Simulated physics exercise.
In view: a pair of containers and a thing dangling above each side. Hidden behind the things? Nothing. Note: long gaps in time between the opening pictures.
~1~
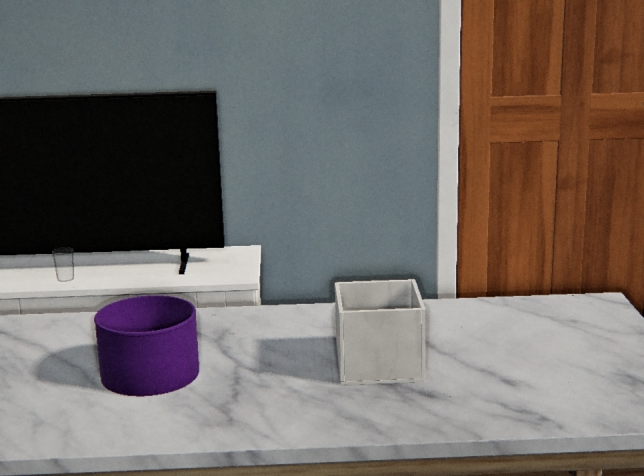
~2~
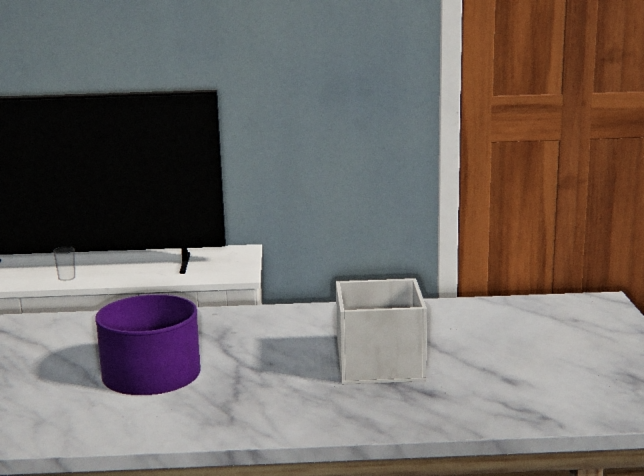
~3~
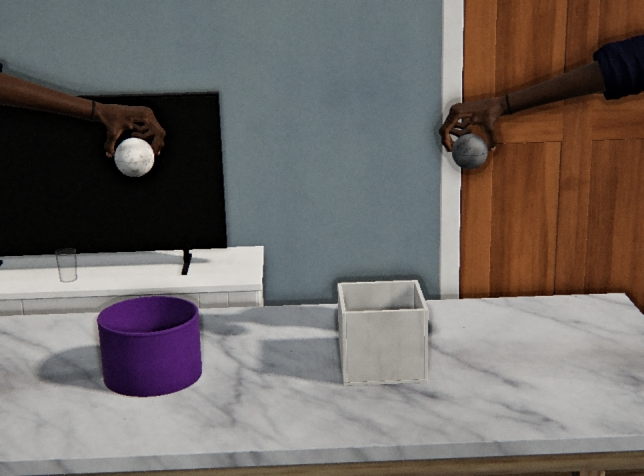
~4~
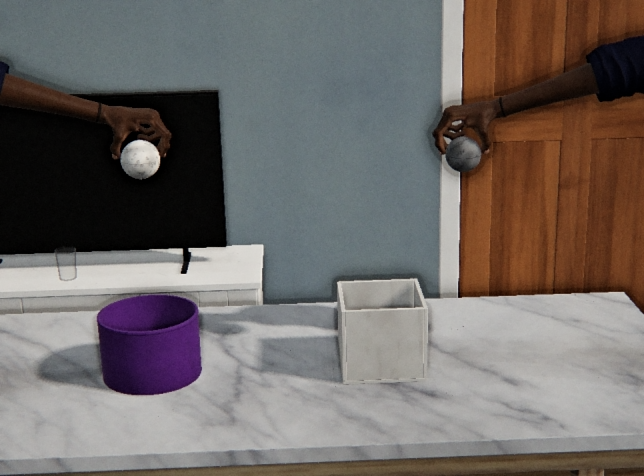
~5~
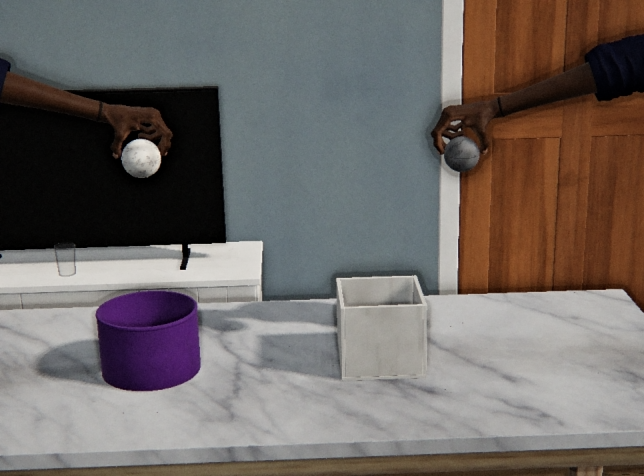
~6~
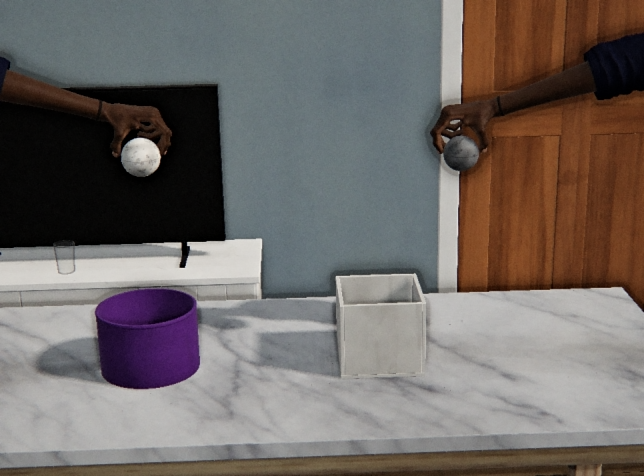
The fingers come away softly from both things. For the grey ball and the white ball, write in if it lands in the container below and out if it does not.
Grey ball: Out, white ball: In.
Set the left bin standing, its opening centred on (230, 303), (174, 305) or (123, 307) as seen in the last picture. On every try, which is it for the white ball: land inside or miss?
First the white ball stays out, next it gets in, last it gets in.
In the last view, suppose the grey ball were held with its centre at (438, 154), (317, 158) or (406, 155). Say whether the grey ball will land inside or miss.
Respectively: Goes wide; goes wide; gets in.
Then, 0.18 s past the last view, grey ball travelled about its own width near (460, 200); white ball travelled about its own width near (144, 204).
Then, 0.28 s past the last view, grey ball in the air near (458, 285); white ball in the air near (151, 290).
Finally, the grey ball falls beside it, near (457, 342); the white ball is caught, near (156, 347).
